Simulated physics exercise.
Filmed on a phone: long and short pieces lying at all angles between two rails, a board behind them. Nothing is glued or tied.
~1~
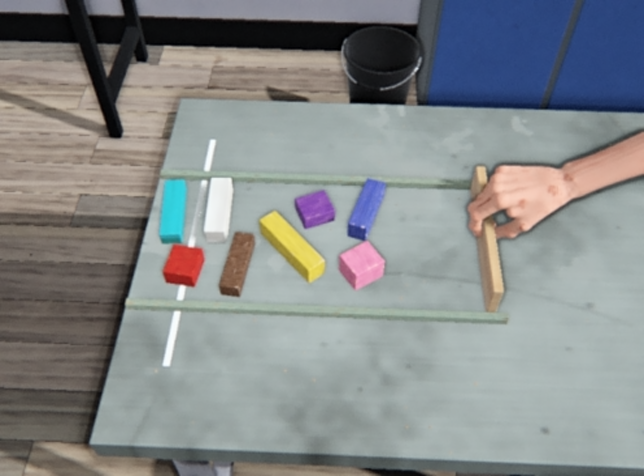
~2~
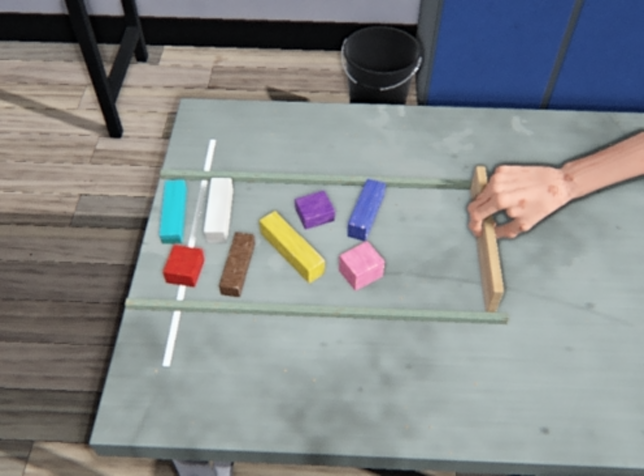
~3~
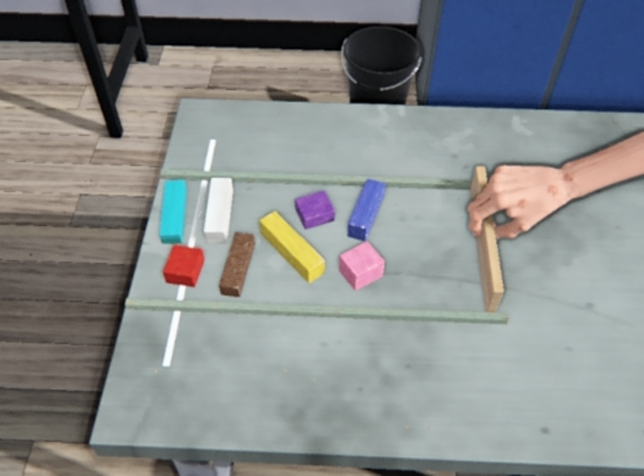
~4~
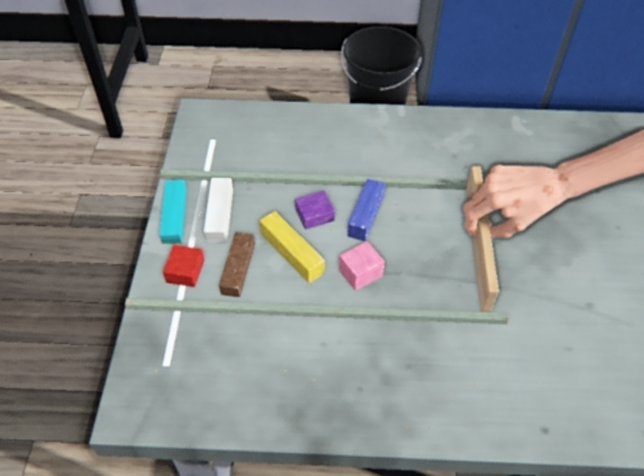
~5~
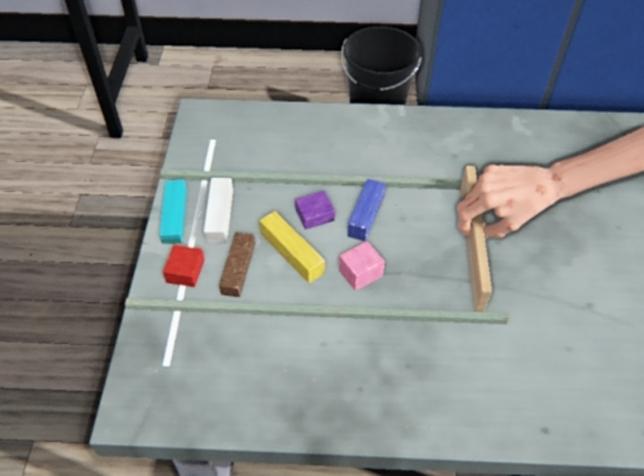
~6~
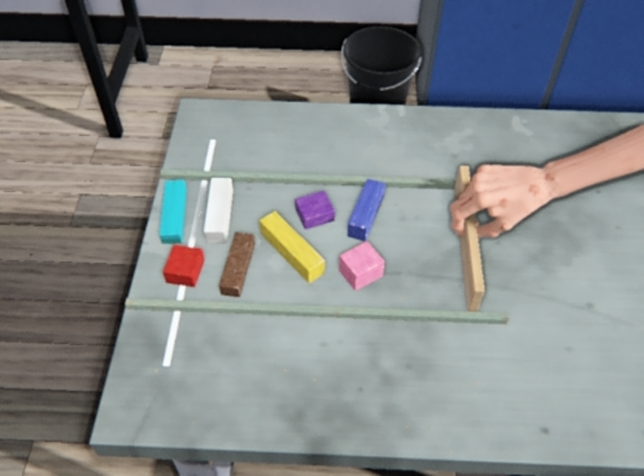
A hand held a wooden board still between two rails, then slid it slightly left toward the scattered colored blocks, which stayed where they lay near a white strip on the table.
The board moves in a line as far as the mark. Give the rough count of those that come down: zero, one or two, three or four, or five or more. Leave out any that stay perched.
The number that fall off is three or four.
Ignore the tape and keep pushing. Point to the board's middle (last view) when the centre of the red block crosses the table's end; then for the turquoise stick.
For the red block at (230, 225), for the turquoise stick at (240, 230).
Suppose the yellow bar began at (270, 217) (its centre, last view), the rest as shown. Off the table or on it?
It tumbles off.
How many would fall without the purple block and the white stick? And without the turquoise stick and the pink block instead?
3 in the first case, 2 in the second.
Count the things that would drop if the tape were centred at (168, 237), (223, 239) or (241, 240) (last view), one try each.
Down on the floor: 6, 2 and 0.
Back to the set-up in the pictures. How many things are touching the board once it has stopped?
That makes 2.
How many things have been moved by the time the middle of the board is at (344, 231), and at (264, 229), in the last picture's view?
The counts are 4 and 8.
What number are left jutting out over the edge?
2 of them.
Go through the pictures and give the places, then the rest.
In the first frame, turquoise stick (173, 211); red block (184, 266); white stick (219, 210); board (485, 237); tape (193, 238).
In the second frame, red block (184, 266); pink block (361, 266).
In the third frame, white stick (219, 210); brown bar (238, 264).
In the fourth frame, turquoise stick (173, 211); purple block (315, 210).
In the fifth frame, red block (184, 266); board (474, 236).
In the sixth frame, turquoise stick (173, 211); red block (184, 266); white stick (219, 210); board (468, 236); tape (193, 238).
Early on, none off yet; turquoise stick at rest near (173, 211); red block at rest near (184, 266); white stick at rest near (219, 210).
Finally, the number that fall off is three or four; lost, brown bar, white stick, red block and turquoise stick.
